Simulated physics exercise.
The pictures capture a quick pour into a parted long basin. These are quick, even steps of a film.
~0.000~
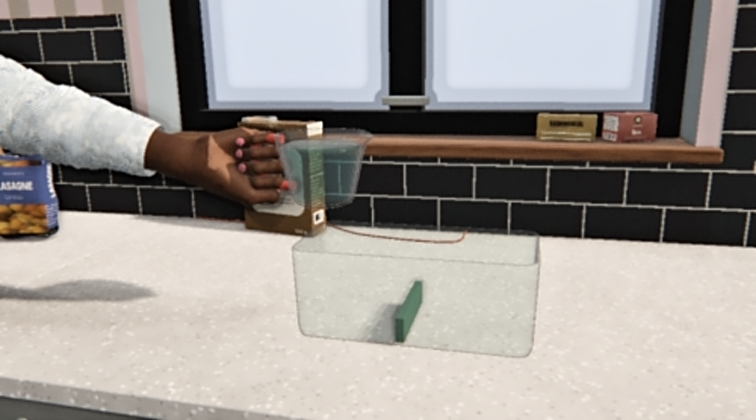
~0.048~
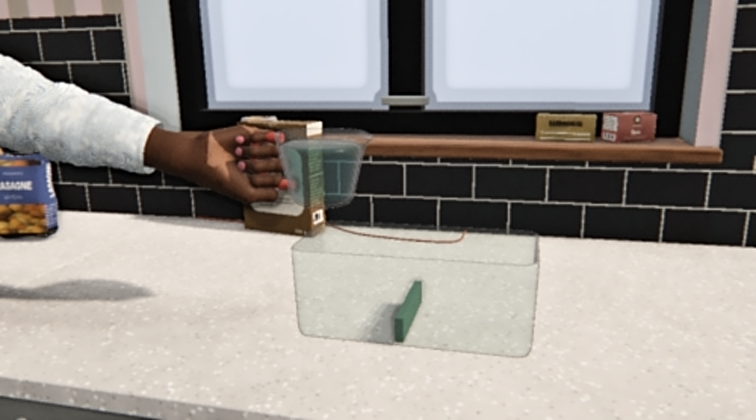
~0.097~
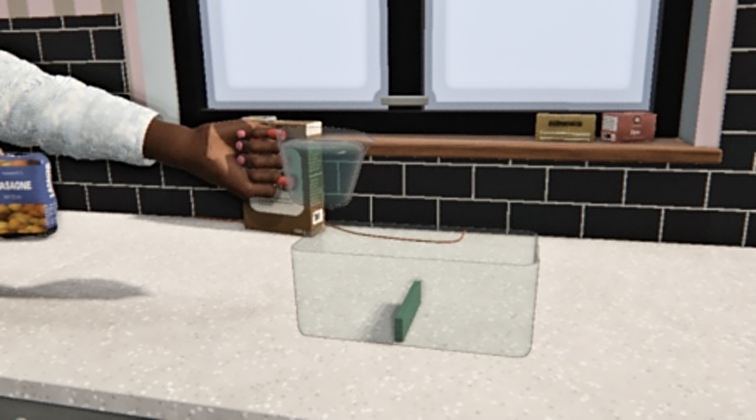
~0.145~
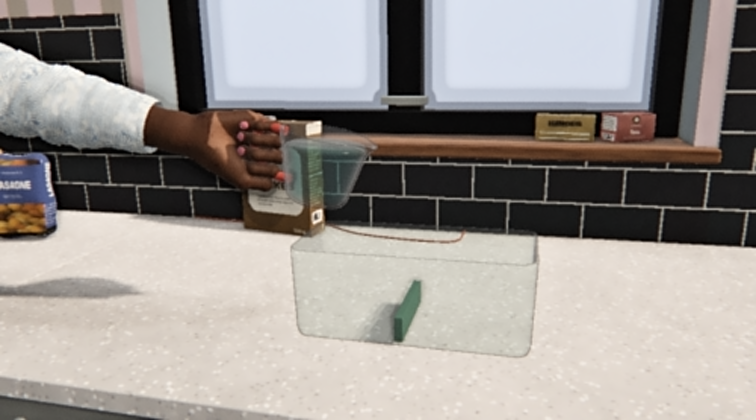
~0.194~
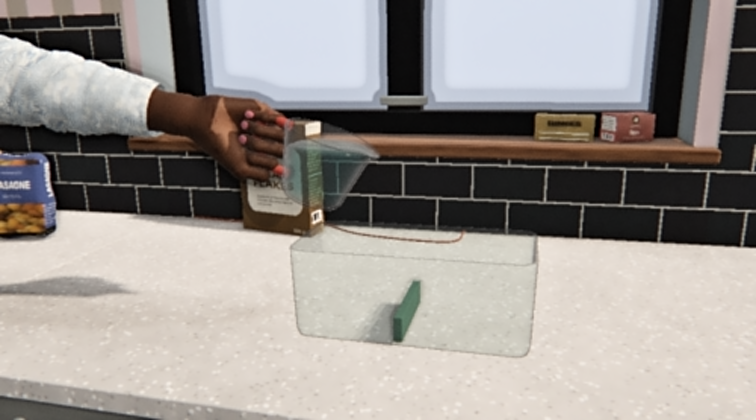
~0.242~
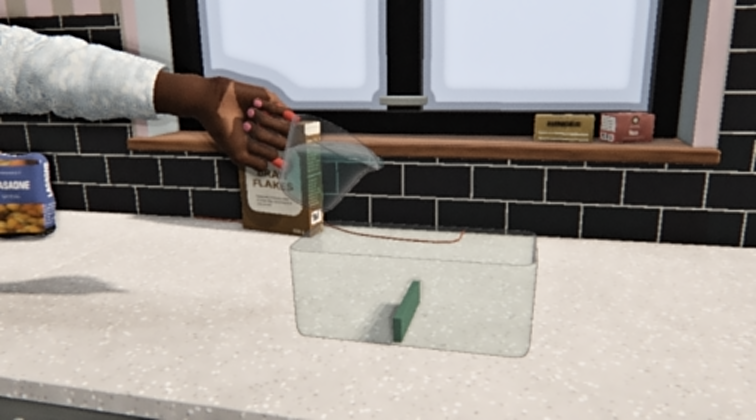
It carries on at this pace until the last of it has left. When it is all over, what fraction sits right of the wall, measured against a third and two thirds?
It finishes at between a third and two thirds.
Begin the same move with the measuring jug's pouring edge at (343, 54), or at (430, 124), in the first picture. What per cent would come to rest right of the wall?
Roughly 30 per cent, then roughly 90 per cent.
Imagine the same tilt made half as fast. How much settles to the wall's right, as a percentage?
I'd say close to 65 %.
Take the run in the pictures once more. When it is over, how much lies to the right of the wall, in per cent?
It comes to some 45 per cent.
A moment on, the measuring jug is tipped on its side and 41 per cent is still to pour, 12 is left of the wall and 26 right of it.
Next, the measuring jug is tipped on its side and 6 per cent is still to pour, 45 is left of the wall and 45 right of it.
Then the measuring jug is tipped on its side and 0 per cent is still to pour, 53 is left of the wall and 46 right of it.
Later the measuring jug is tipped on its side and 0 per cent is still to pour, 53 is left of the wall and 47 right of it.
In the end 53 per cent lies left of the wall, 47 right of it and 0 outside.
